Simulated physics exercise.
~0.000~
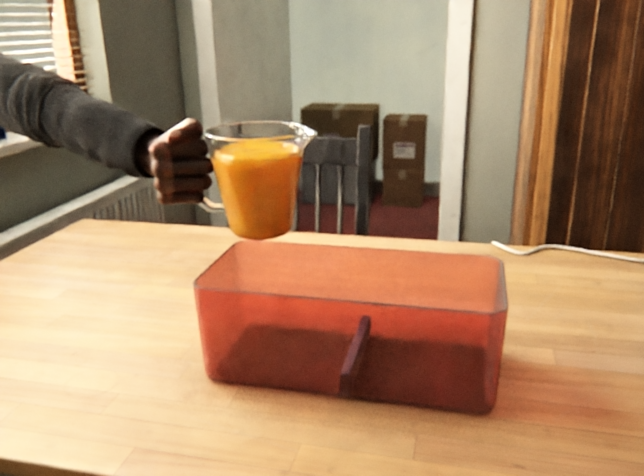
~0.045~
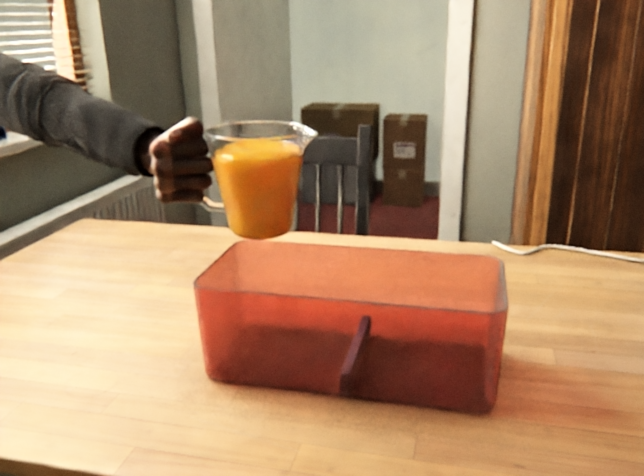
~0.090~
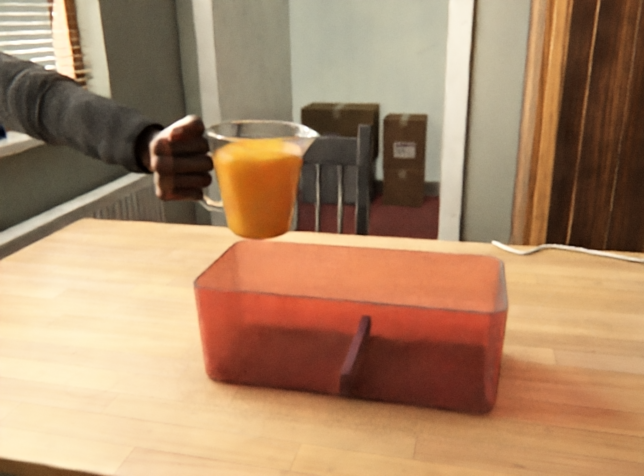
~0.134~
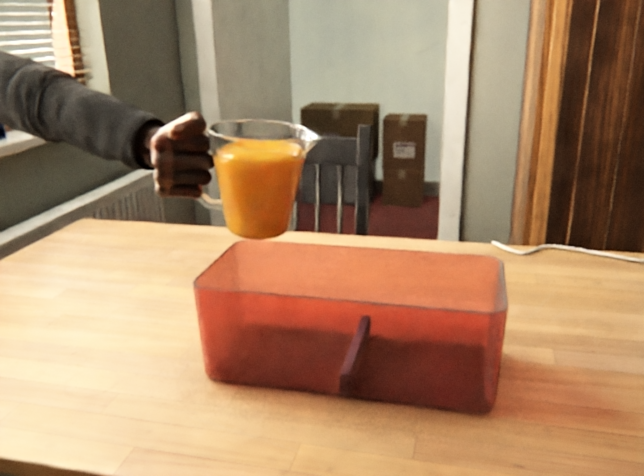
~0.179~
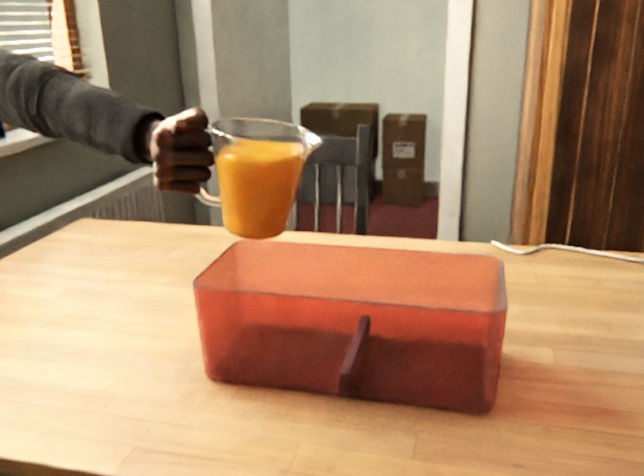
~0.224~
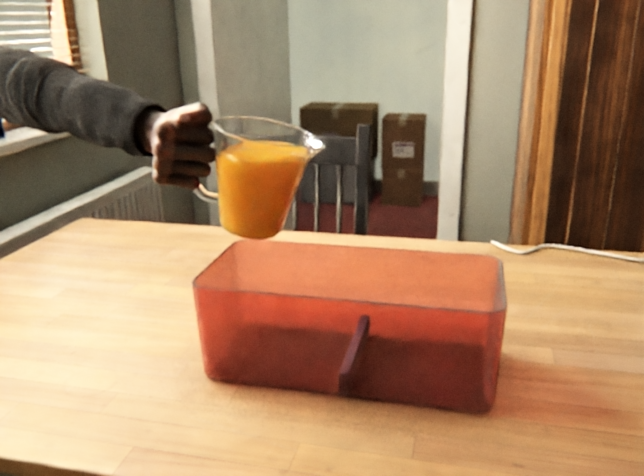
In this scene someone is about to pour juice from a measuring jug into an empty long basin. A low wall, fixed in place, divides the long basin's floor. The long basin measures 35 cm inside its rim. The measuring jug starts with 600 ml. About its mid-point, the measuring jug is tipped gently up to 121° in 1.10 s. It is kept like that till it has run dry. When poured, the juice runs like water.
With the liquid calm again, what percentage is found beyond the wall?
Beyond the wall there is roughly 62 percent.
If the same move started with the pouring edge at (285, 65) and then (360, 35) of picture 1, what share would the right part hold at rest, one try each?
Try 1: Approx. 45 %; try 2: Approx. 75 %.
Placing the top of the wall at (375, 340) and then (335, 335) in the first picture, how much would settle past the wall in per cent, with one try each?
Respectively close to 40 and 85 %.
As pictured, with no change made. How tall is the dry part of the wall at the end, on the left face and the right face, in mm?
Left 20 mm, right 14 mm.
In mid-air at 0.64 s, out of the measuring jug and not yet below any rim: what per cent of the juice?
At that moment, about 20 percent.
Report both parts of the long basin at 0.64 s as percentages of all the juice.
I'd say some 0 in a hundred on the left and 12 on the right.
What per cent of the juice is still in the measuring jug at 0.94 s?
Close to 6 percent of the total.
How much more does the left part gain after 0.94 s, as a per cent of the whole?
Difference: Approx. 10 %.
By 0.64 s the tilt is 75° and 69 per cent is still to pour, 0 is left of the wall and 12 right of it.
By 0.94 s the tilt is 115° and 6 per cent is still to pour, 28 is left of the wall and 60 right of it.
By 1.26 s the tilt is 121° and 0 per cent is still to pour, 37 is left of the wall and 63 right of it.
By 1.60 s the tilt is 121° and 0 per cent is still to pour, 38 is left of the wall and 62 right of it.
At rest 38 per cent lies left of the wall, 62 right of it and 0 outside.
